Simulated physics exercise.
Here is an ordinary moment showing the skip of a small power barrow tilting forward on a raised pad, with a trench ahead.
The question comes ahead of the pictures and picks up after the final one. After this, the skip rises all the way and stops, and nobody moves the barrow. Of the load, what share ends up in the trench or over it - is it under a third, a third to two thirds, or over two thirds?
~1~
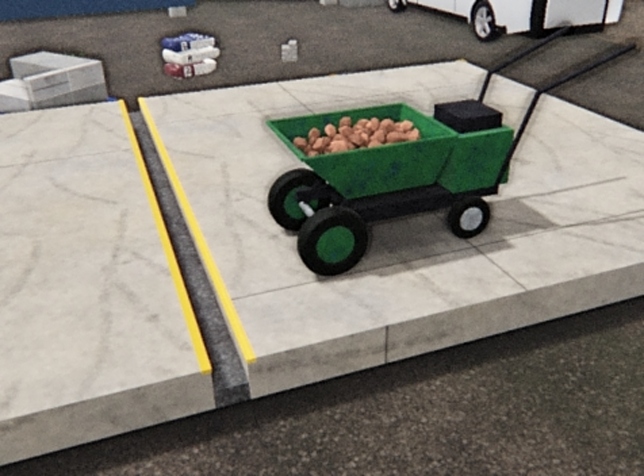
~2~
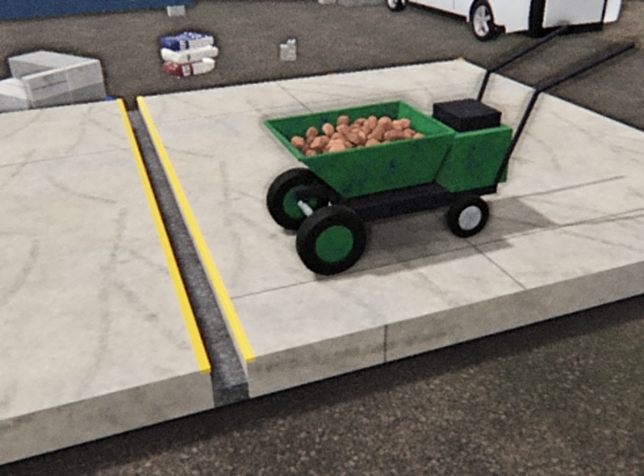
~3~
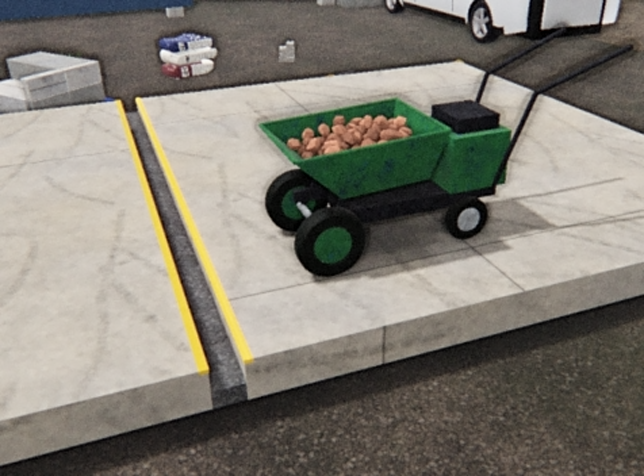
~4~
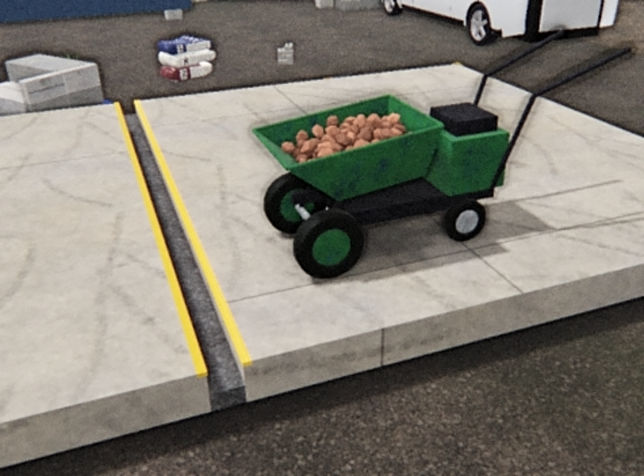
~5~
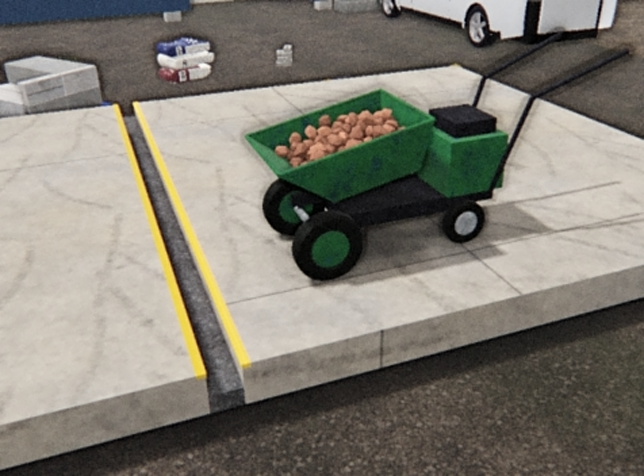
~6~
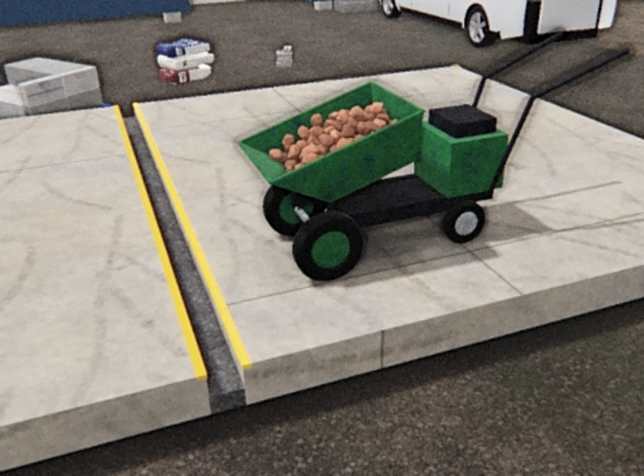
The trench or the space over it holds a third to two thirds of the load.
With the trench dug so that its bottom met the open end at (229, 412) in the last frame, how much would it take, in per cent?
Around 70 per cent.
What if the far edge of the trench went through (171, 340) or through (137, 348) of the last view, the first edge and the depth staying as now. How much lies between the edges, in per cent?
The first try comes to close to 80 per cent, the next to 100 per cent.
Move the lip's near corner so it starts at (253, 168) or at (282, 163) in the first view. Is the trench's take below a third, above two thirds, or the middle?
At spot one the answer is under a third, and at spot two it is between a third and two thirds.
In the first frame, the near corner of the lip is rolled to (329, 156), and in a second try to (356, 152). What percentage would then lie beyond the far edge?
In order, close to 10 and 0 in a hundred.
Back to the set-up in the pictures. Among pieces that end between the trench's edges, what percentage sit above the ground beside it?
35 in a hundred.
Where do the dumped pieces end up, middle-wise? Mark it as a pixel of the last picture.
Last view, centre at rest - approx. (187, 276).
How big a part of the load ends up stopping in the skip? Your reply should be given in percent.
I'd say close to 0 percent.
Soon after the last picture, skip tipped steeply; all in the skip.
A little later, skip tipped steeply; about two thirds in the skip; a stray few short of the trench; about a quarter in or heaped over the trench; a stray few beyond it; a small part falling.
Later still, skip tipped right over; a stray few in the skip; a small part short of the trench; about half in or heaped over the trench; about a quarter beyond it.
At rest, skip tipped right over; a stray few in the skip; about a quarter short of the trench; about half in or heaped over the trench; about a quarter beyond it.
